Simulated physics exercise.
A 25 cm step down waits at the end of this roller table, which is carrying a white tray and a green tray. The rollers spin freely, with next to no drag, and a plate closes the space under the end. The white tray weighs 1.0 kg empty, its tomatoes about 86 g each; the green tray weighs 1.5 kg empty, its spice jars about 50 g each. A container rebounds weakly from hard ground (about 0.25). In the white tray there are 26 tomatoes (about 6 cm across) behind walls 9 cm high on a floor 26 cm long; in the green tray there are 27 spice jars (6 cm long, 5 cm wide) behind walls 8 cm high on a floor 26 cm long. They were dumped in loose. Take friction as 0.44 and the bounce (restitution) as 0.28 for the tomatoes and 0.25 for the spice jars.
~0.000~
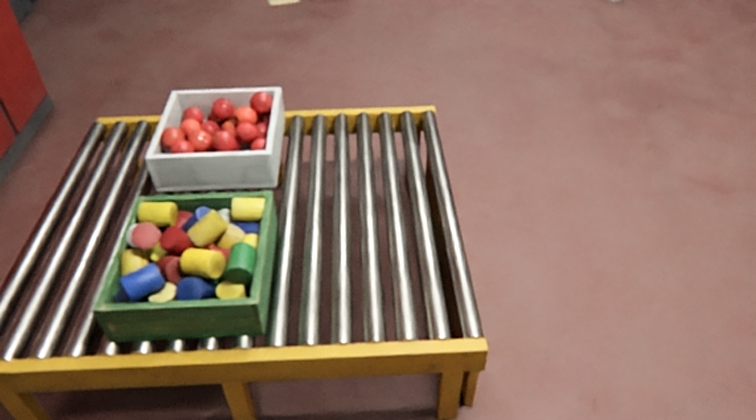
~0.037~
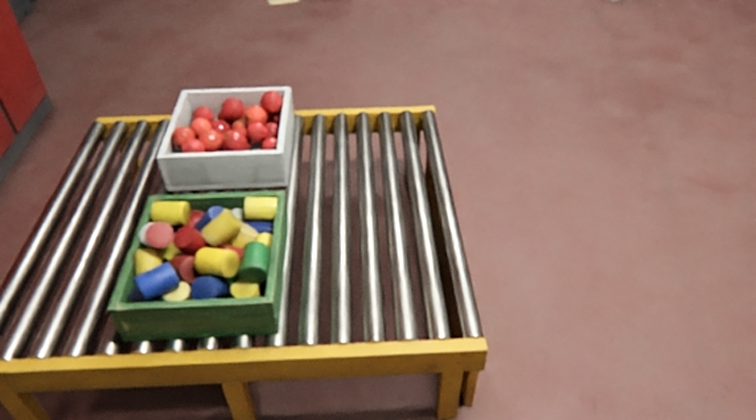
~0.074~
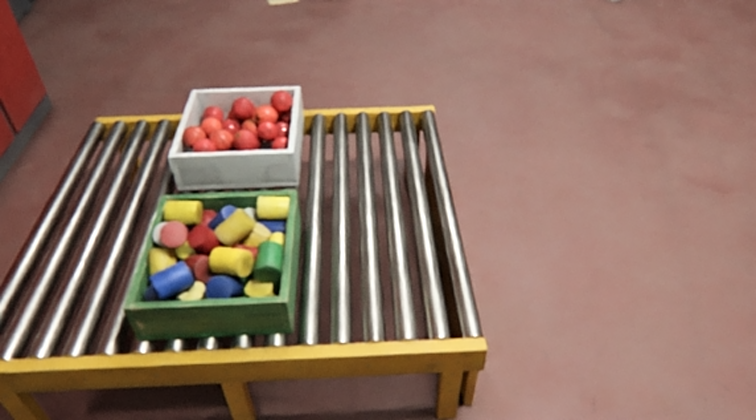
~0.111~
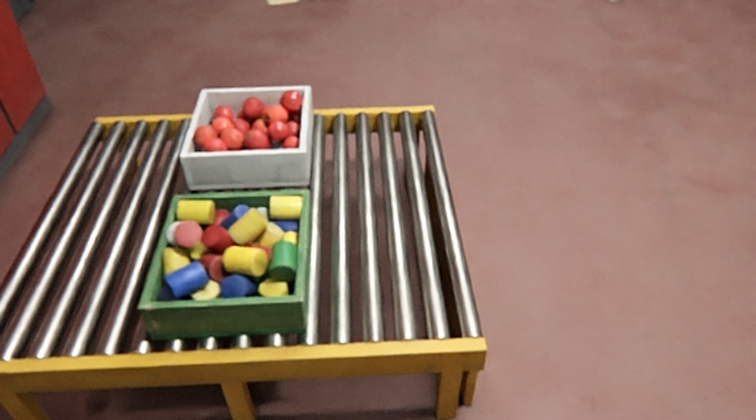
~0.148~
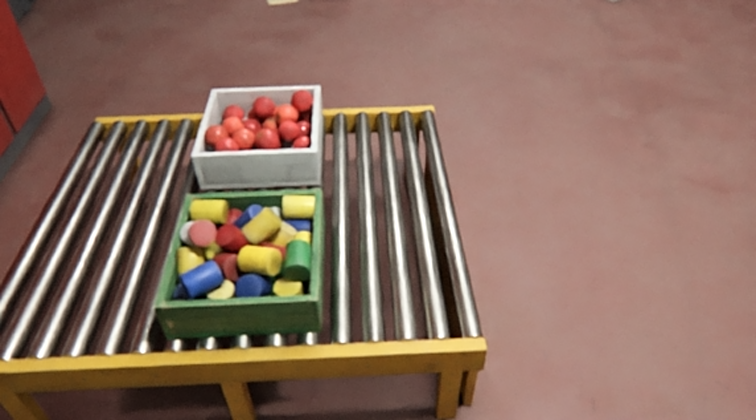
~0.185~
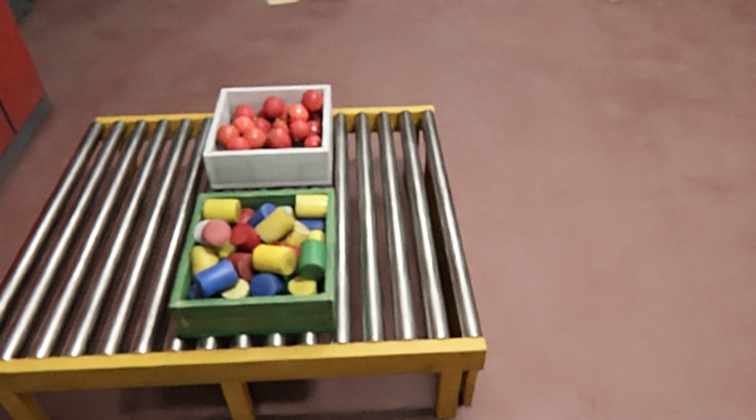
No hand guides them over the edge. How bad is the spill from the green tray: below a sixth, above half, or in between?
Out of the green tray go a sixth to a half of the spice jars.
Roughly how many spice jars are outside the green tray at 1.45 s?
Some 8 by then.
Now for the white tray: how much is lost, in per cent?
About: White tray 0 per cent.
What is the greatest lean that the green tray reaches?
Roughly 45°.
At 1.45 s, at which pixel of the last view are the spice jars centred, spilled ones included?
Around (560, 315).
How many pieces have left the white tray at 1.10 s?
About: White tray 1.
After 0.52 s, the leading end passes the last roller.
After 0.90 s, the white tray leans 9° with 0 of 26 out and the green tray leans 12° with 0 of 27 out.
After 1.10 s, the white tray leans 39° with 1 of 26 out and the green tray leans 37° with 1 of 27 out.
After 1.45 s, the white tray is level with 1 of 26 out and the green tray is level with 8 of 27 out.
Outcome (at 1.64 s), the white tray is level with 1 of 26 out and the green tray is level with 8 of 27 out. Asked share, 8 of 27, 30 per cent.
